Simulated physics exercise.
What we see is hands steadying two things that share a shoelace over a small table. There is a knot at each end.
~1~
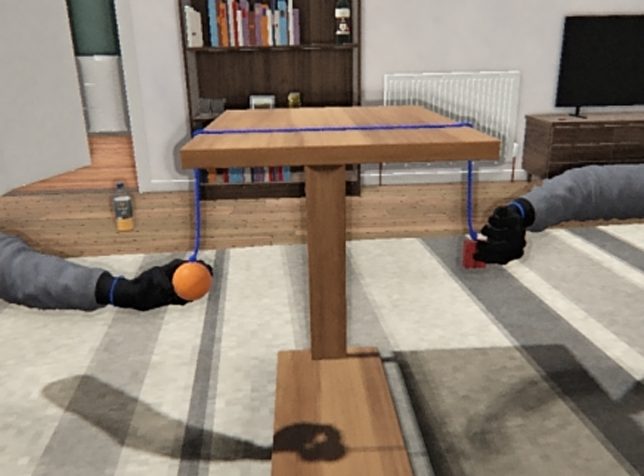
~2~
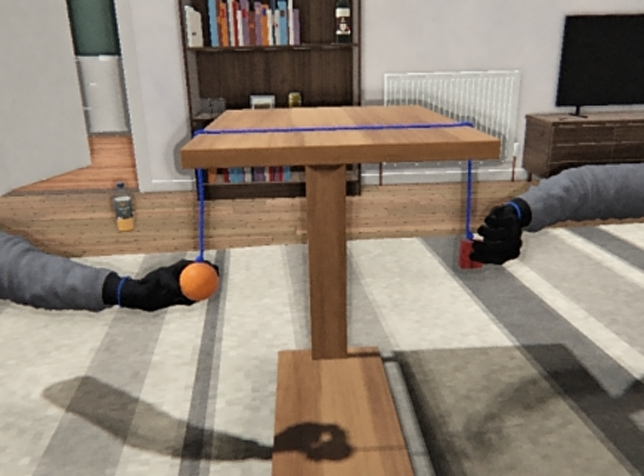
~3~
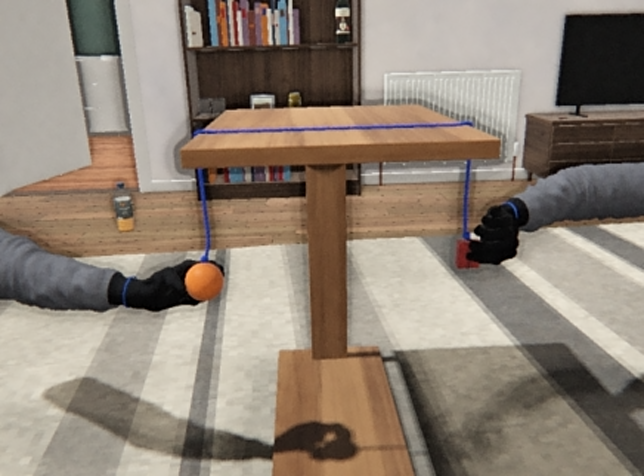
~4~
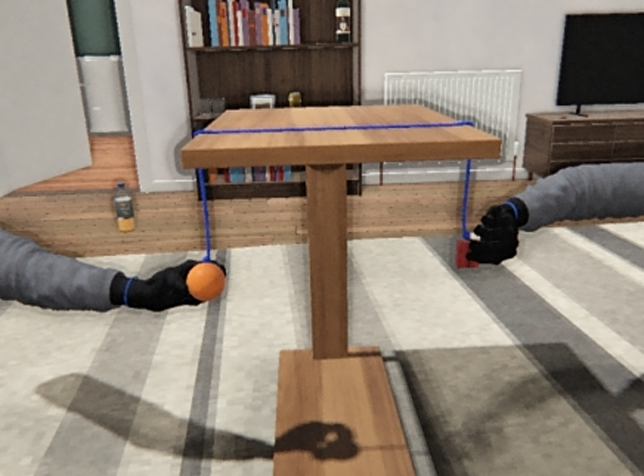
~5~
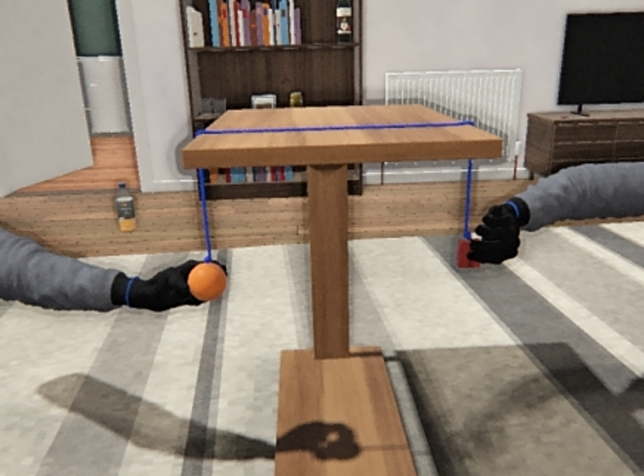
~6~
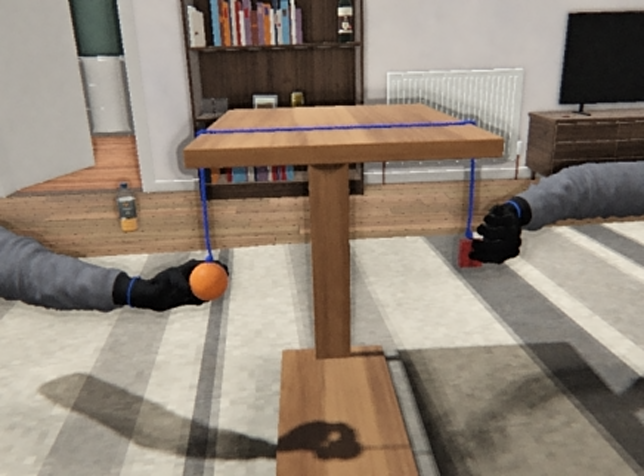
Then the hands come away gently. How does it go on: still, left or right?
The shoelace goes down on the left.
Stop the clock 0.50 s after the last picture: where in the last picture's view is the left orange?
Close to (229, 408).
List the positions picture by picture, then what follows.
In the first picture, left orange (193, 282); right matchbox (475, 254); shoelace over the top (327, 130).
In the second picture, left orange (199, 282); right matchbox (471, 253).
In the third picture, left orange (205, 282); right matchbox (468, 254).
In the fourth picture, left orange (206, 282); right matchbox (468, 253).
In the fifth picture, left orange (208, 282); right matchbox (469, 253).
In the sixth picture, left orange (209, 282); right matchbox (471, 253); shoelace over the top (330, 128).
Then, 0.50 s later than the last view, left orange lower near (229, 408); right matchbox pulled up onto the top.
Then, 0.84 s later than the last view, left orange down on the floor near (235, 447); right matchbox lower.
Finally, left orange down on the floor near (235, 447); right matchbox down on the floor. The shoelace sinks on the left side.
